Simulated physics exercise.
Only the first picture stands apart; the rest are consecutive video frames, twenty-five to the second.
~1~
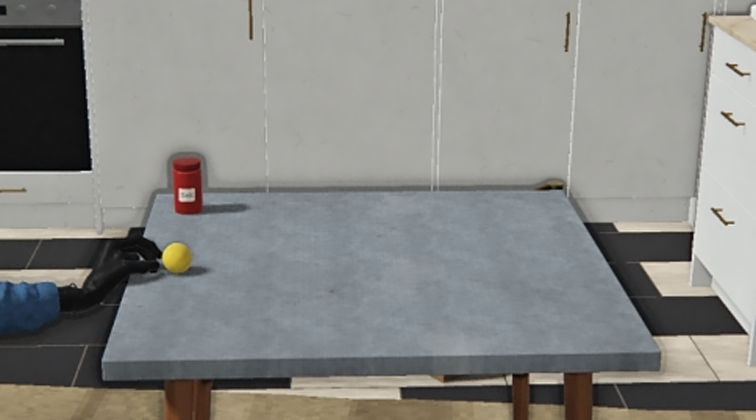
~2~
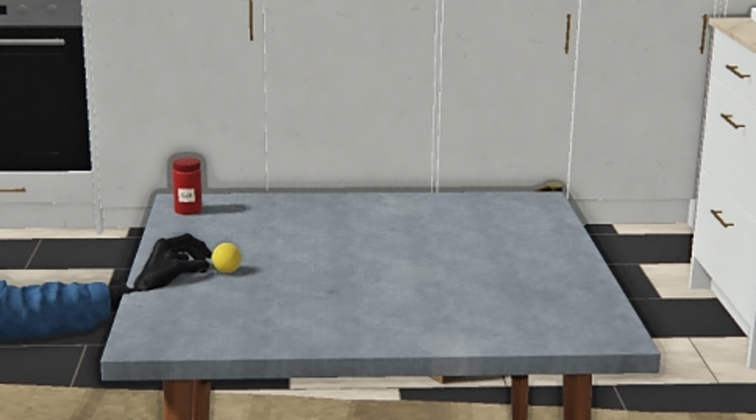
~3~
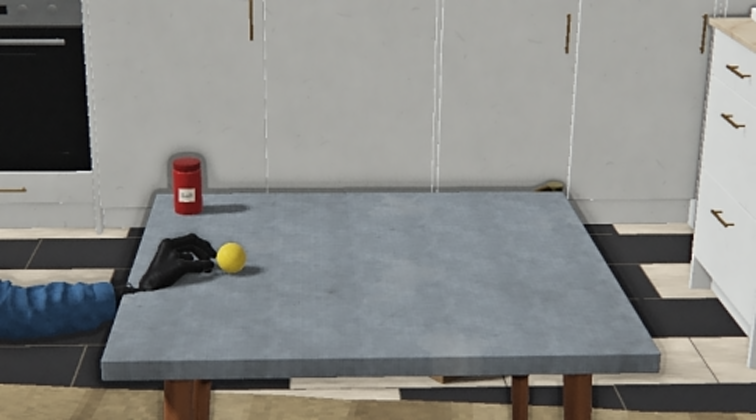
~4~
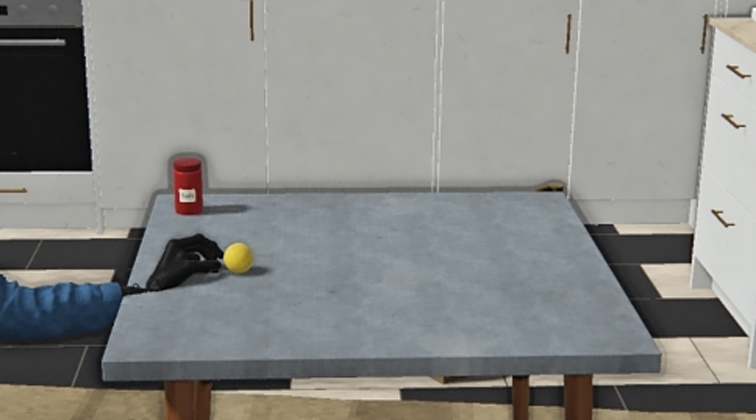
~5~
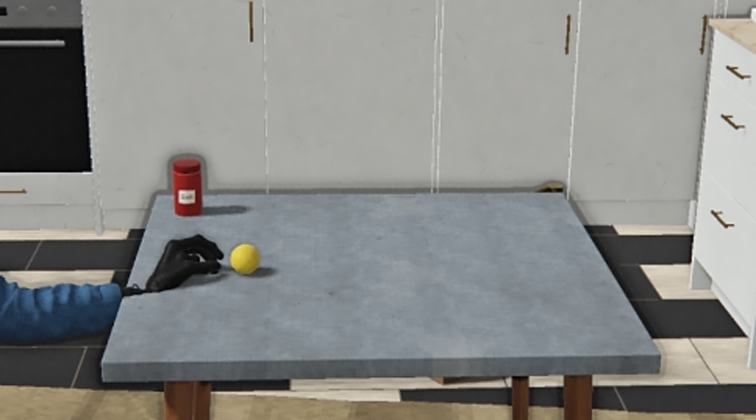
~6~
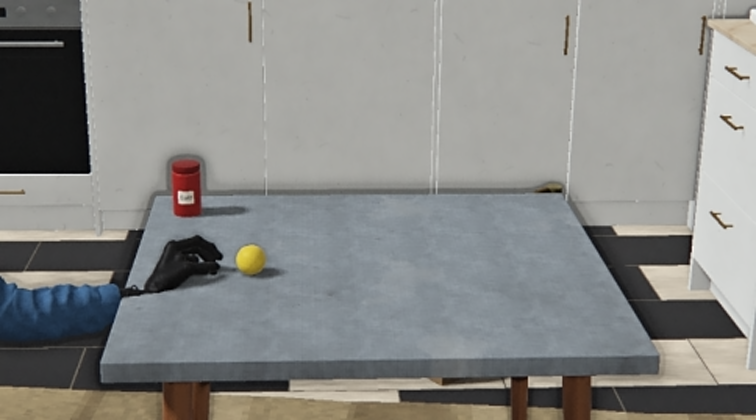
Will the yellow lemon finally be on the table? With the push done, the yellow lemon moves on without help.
It will not go beyond the edge.
Then, 0.20 s later than the last frame, yellow lemon moved about its own width near (282, 260).
Then, 0.50 s later than the last frame, yellow lemon moved well along near (315, 259).
When it is over, moved from the start, yellow lemon. End places, in pixels of the last picture, yellow lemon near (337, 259).
